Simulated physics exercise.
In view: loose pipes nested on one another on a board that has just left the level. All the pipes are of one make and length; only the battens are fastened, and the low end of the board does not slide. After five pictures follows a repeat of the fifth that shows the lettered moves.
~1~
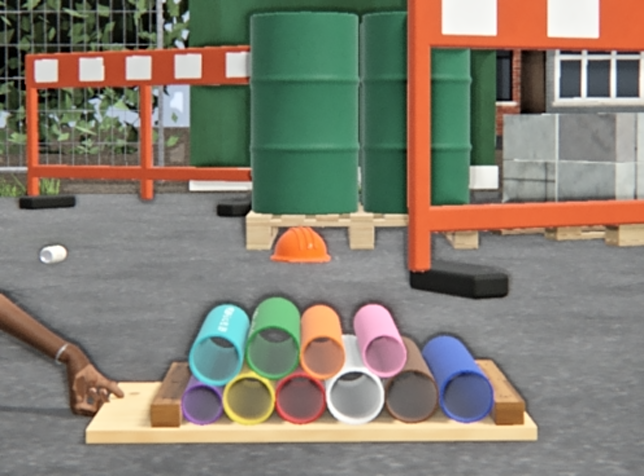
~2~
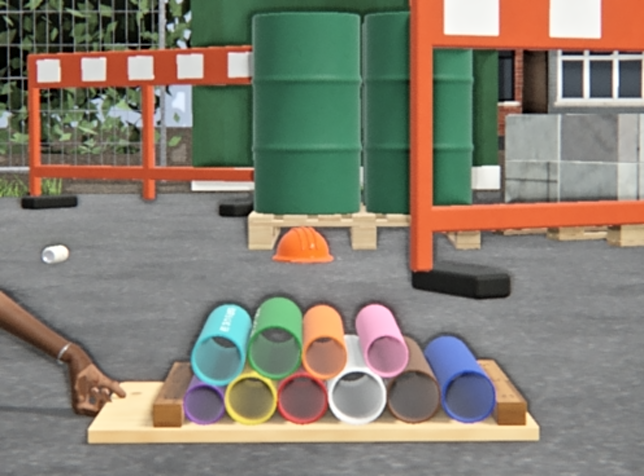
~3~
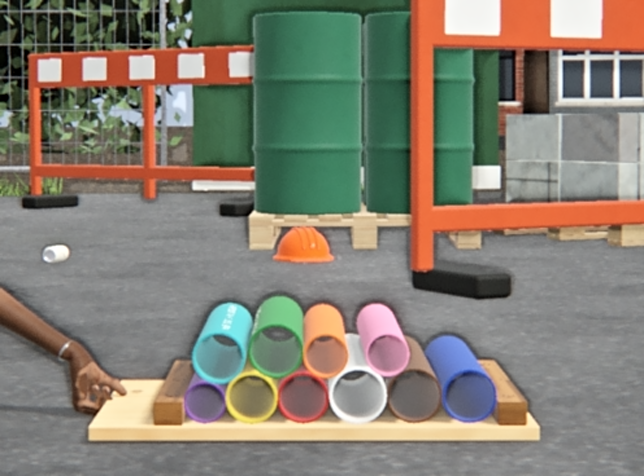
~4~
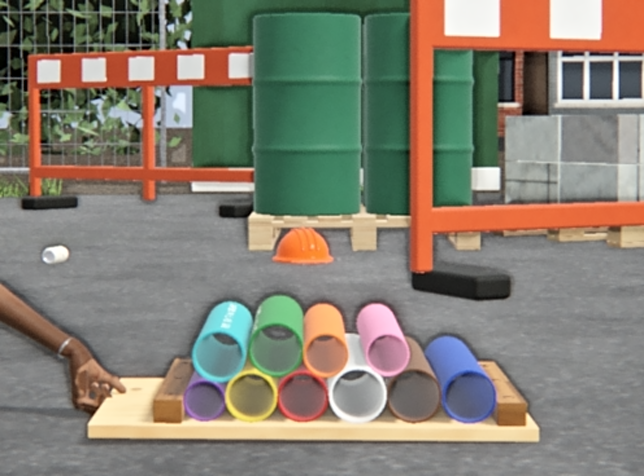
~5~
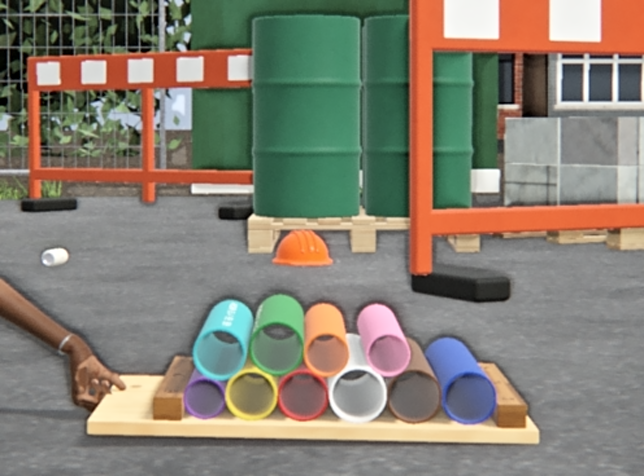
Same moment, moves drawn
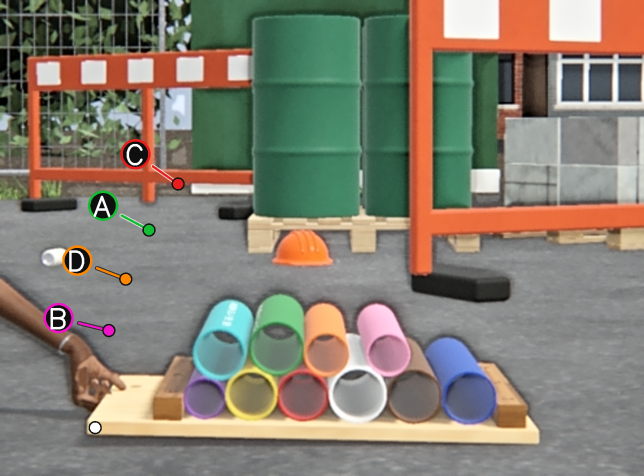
On a paved work site seen from low in front, orange-and-white barriers, green drums on pallets, an orange hard hat and a white cup stand behind a wooden board. Between brown battens, purple, yellow, red, white, brown and blue pipes carry turquoise, green, orange and pink ones above. A hand at the left end raises the board very slightly, while the pipes keep their arrangement and the view barely shifts.
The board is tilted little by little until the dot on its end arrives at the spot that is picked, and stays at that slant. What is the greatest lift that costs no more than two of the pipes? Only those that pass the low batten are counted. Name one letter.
The highest mark that will do is A.
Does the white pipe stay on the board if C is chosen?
The white pipe: Yes.
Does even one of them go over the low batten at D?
No, at D.
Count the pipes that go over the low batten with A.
It comes to none.
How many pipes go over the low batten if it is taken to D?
At D the number is none.
On the marked copy, A at (149, 230); B at (109, 330); C at (178, 184); D at (126, 279); the white dot at (95, 427).
Taking A. A third of the way, board at 17°.
Two thirds of the way, board at 28°.
When it is over, board at 28°, none over the low batten.
As for the rest, B none over the low batten; C three over the low batten (orange, green, pink); D none over the low batten.
